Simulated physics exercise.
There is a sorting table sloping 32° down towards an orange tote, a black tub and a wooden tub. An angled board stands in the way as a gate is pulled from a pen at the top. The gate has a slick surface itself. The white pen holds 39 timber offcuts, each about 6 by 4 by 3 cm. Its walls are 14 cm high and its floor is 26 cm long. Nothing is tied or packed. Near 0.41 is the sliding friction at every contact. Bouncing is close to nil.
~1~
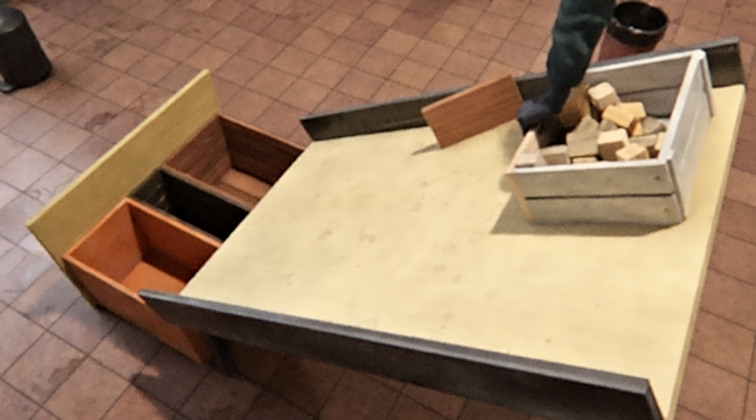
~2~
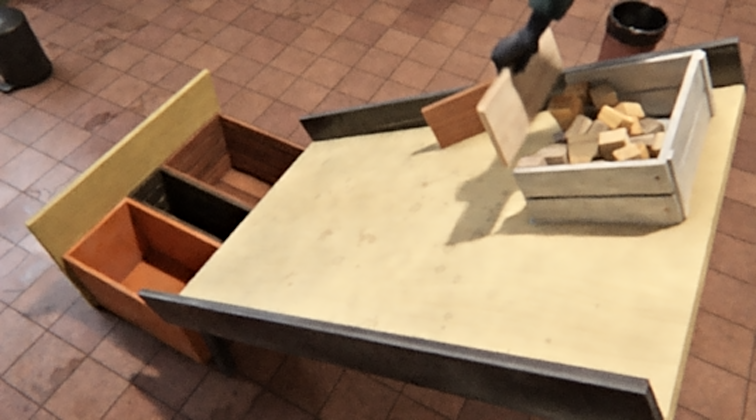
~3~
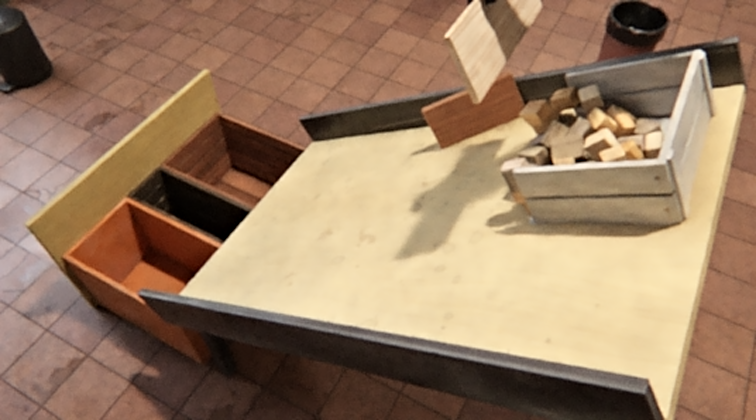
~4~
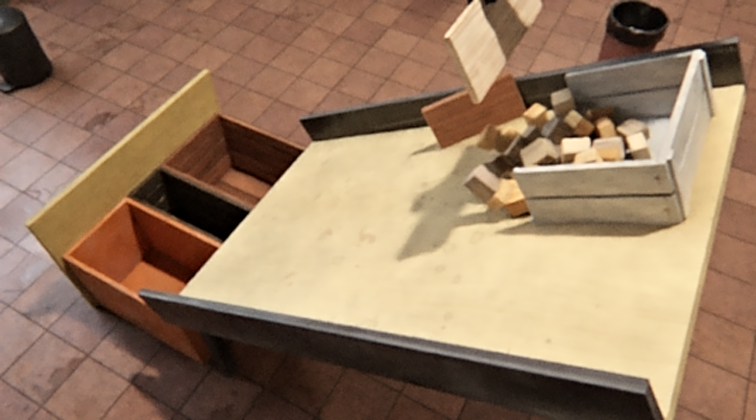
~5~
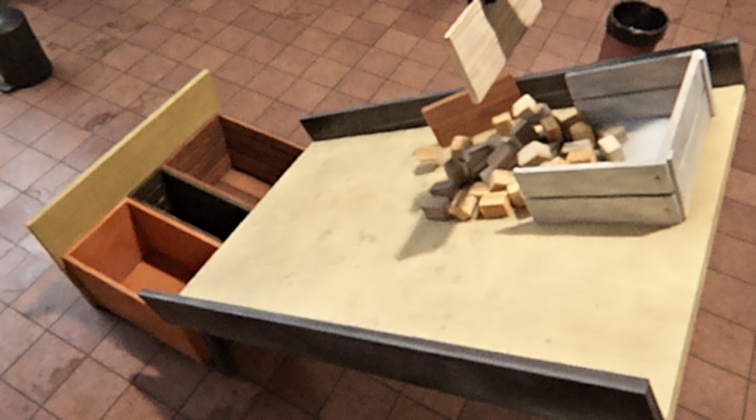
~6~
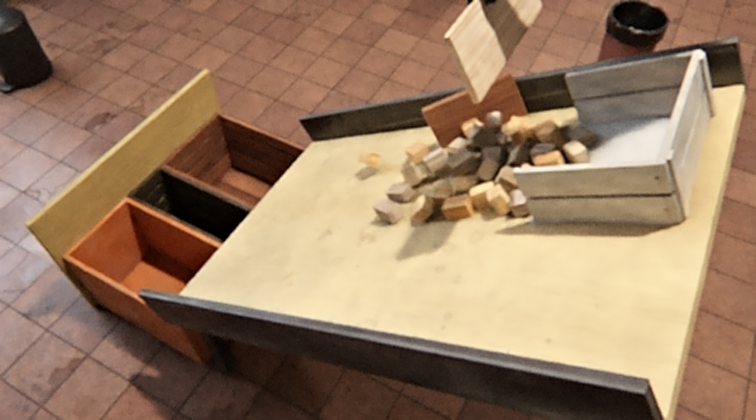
A dark mechanical arm lifted the gate off a white pen on a sloping table, and wooden blocks tumbled out past a small angled board, spreading down the slope toward three open containers.
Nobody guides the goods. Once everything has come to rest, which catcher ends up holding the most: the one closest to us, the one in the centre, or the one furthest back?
The one furthest back.
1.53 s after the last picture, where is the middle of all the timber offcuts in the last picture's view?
I'd place it close to (211, 212) in the last view.
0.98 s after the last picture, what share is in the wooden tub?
Share at that moment: About 55 %.
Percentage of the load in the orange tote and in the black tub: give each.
About 0 in a hundred first and about 40 in a hundred second.
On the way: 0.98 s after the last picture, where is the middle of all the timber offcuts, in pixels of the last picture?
Near (213, 212) in pixels.
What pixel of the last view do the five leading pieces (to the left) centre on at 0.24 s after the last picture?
Roughly at (295, 186).
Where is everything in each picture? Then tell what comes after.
In the first frame (each is followed by its nearest rim corner in this view), white pen, (656, 162); orange tote, (176, 319); none out.
In the second frame, white pen, (656, 162).
In the third frame, white pen, (656, 162); 9 out.
In the fourth frame, white pen, (656, 162); 17 out, the lowest offcut at (487, 186).
In the fifth frame, white pen, (656, 162); 27 out, the lowest offcut at (429, 154).
In the sixth frame, white pen, (656, 162); orange tote, (176, 319); 34 out, the lowest offcut at (369, 158).
Then, 0.24 s after the last picture, 1 in the wooden tub and 38 on the slope.
Then, 0.55 s after the last picture, 2 in the black tub, 7 in the wooden tub, 25 on the slope and 5 in the air.
Then, 0.98 s after the last picture, 15 in the black tub, 21 in the wooden tub and 3 on the slope.
When it is over (1.53 s after the last picture), 16 in the black tub and 23 in the wooden tub.
